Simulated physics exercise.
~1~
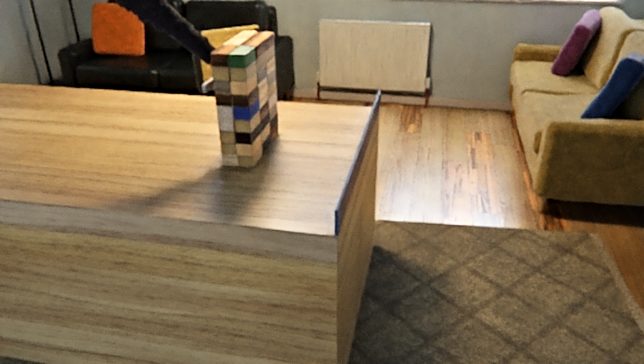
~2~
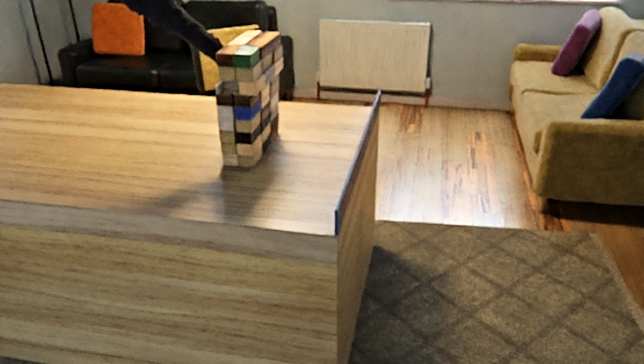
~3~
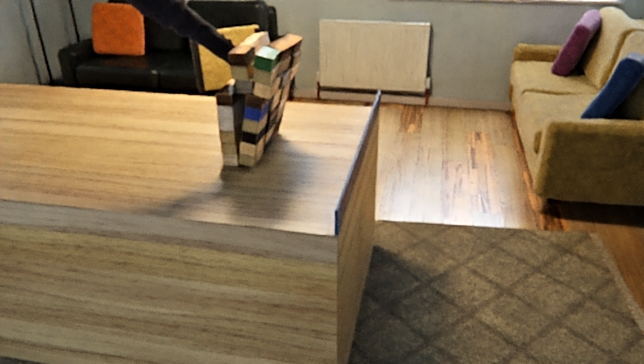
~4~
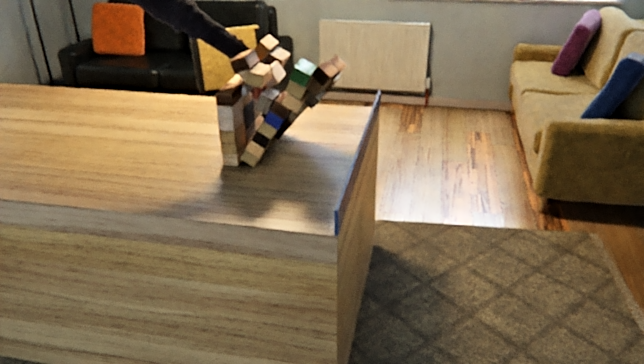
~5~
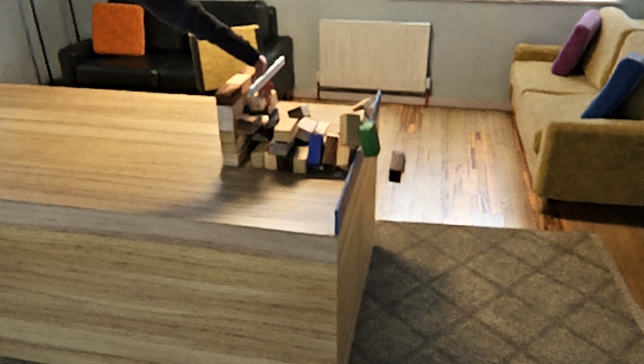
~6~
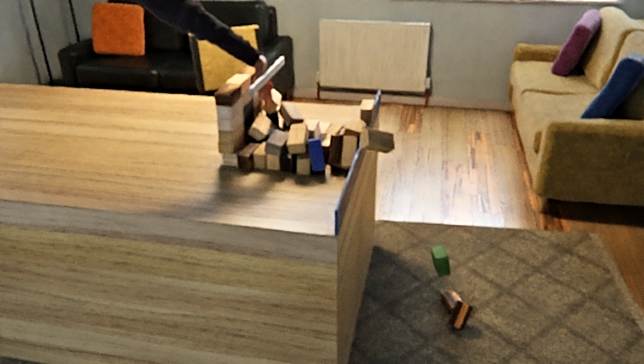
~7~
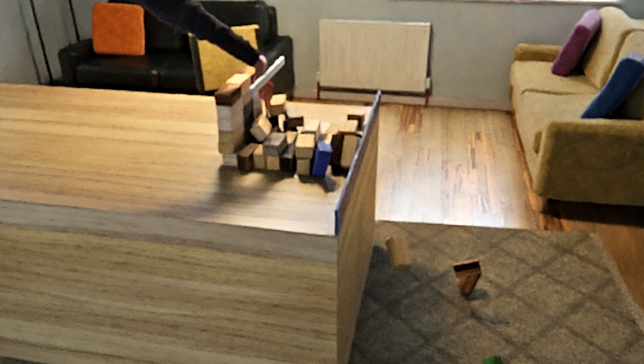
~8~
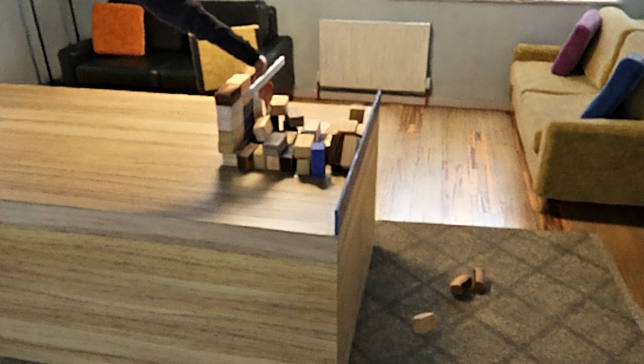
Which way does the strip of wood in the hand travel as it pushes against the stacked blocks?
The strip of wood moves to the right, driving the stacked blocks over in front of it.
Dark-sleeved arm pushing a block stack rightward until it topples, most blocks staying on the cupboard, a few dropping to the rug.
